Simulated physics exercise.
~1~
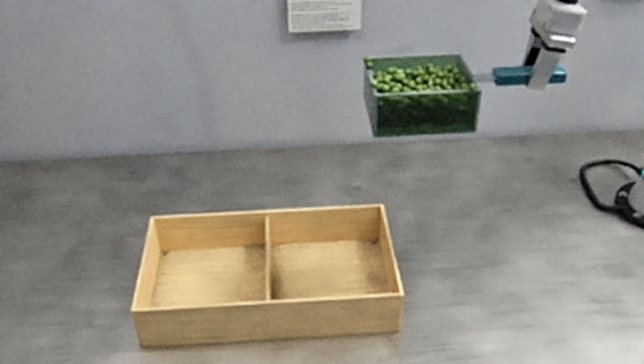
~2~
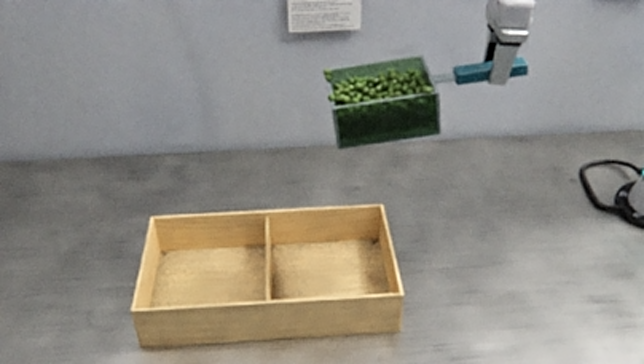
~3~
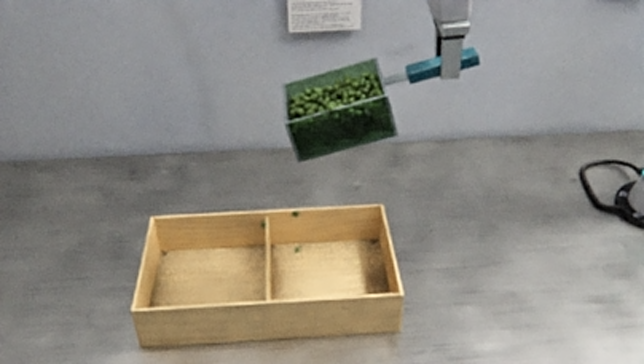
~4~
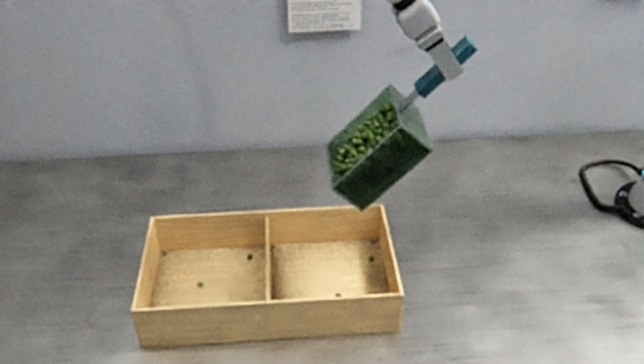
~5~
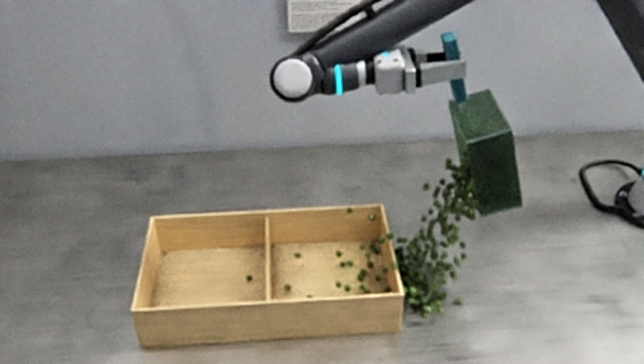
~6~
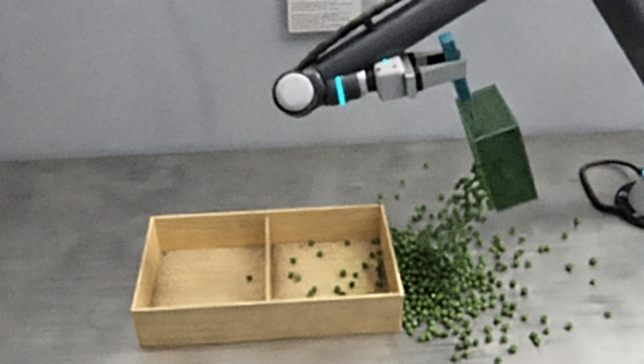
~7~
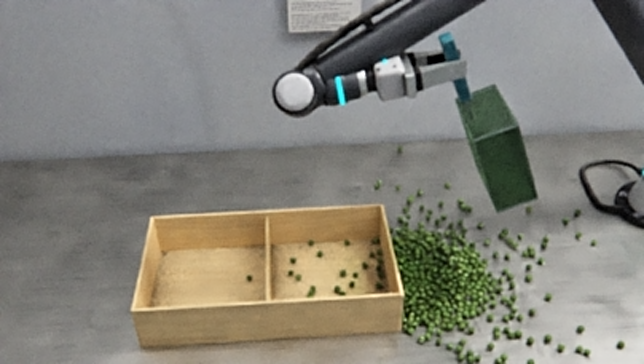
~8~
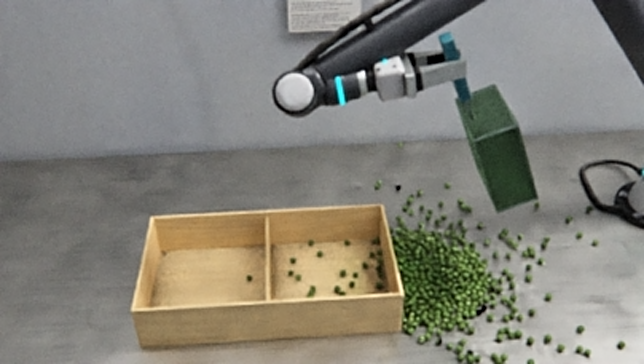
To begin with, a robot gripper holds a clear box full of small green beads above and to the right of a wooden crate split into two parts. The box moves left and starts to tip, and a few beads drop into the crate. It then swings back to the right while tilting steeply, and the beads pour out past the crate's right edge. Most land on the grey table, bouncing and scattering. At the end, the emptied box hangs still over a large heap beside the crate, with only a small scattering of beads inside, mostly in the right part.
